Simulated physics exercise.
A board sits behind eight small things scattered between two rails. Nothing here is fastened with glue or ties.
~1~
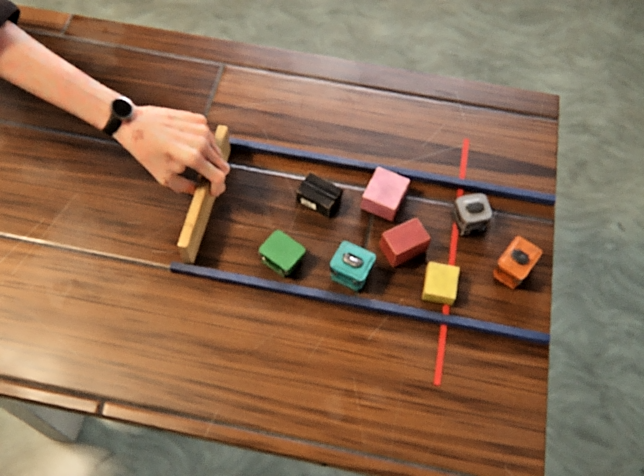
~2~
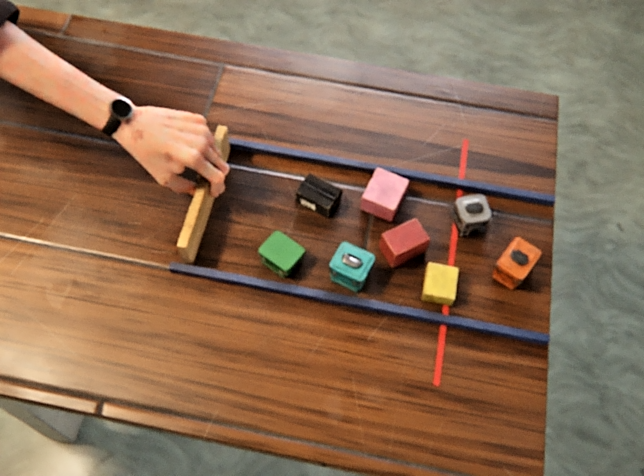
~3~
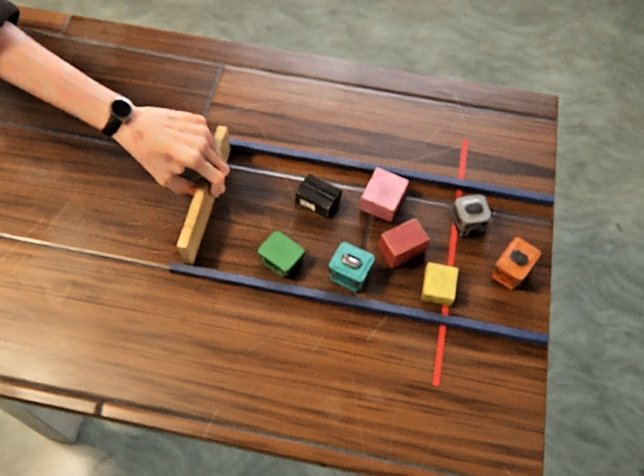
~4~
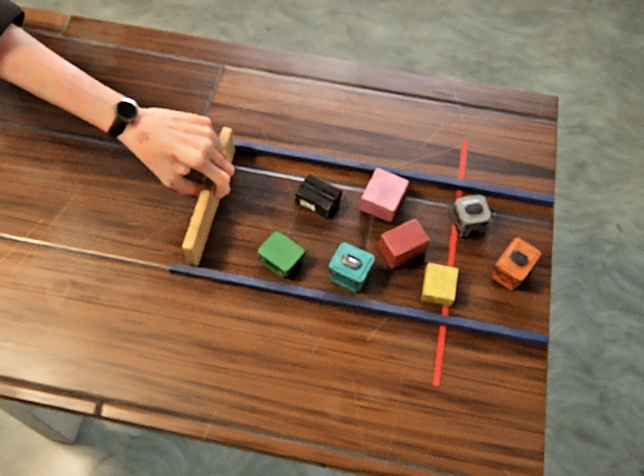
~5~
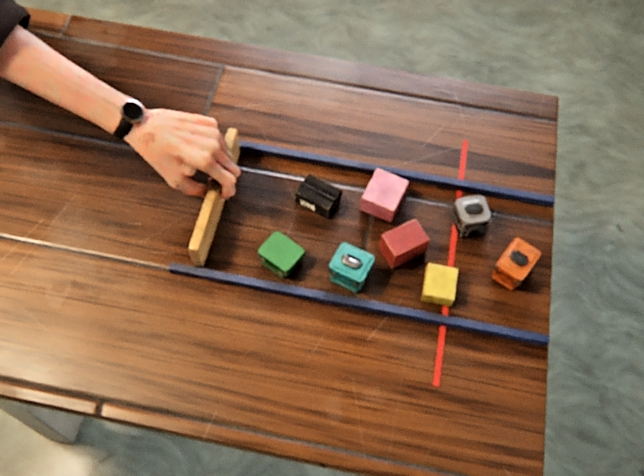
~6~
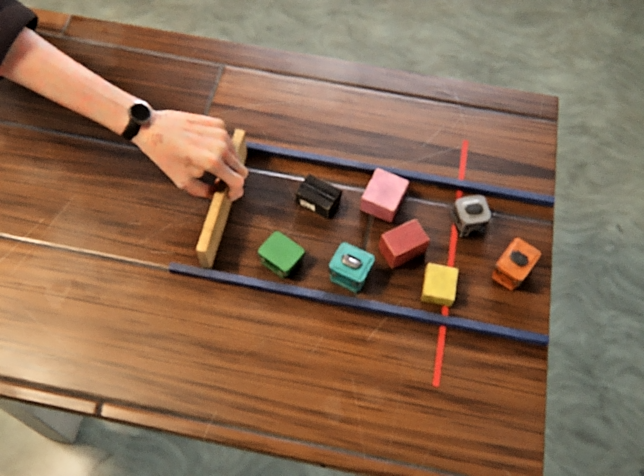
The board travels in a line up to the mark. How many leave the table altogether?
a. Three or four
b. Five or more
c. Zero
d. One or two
The answer is c.
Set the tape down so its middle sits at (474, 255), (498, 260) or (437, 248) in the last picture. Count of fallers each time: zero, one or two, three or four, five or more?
Tape by tape, the falls would be: One or two, then 3 or 4, then none.
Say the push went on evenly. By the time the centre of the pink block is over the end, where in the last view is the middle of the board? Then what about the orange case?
The middle sits near (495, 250) for the first and near (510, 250) for the other.
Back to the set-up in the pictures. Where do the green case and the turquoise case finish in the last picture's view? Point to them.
I'd put one at around (468, 286) and the other at around (505, 300).
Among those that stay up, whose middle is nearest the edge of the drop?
Foremost: The grey case.
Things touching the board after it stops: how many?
That would be 3 of them.
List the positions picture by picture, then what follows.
Orange case (517, 263); grey case (472, 214); yellow block (441, 284); board (206, 194); tape (453, 250), in the first frame.
Grey case (471, 215); red block (404, 243), in the second frame.
Yellow block (440, 285); black box (318, 196), in the third frame.
Orange case (516, 264); turquoise case (351, 268), in the fourth frame.
Grey case (471, 216); pink block (384, 195), in the fifth frame.
Orange case (516, 265); grey case (471, 216); yellow block (440, 285); board (223, 198); tape (452, 251), in the sixth frame.
A little later, none off yet; orange case at rest near (516, 265); grey case at rest near (471, 216); yellow block at rest near (440, 285).
Next, none off yet; orange case at rest near (516, 265); grey case shifted about its own width near (515, 225); yellow block shifted well along near (503, 302).
When it is over, the number that fall off is zero.
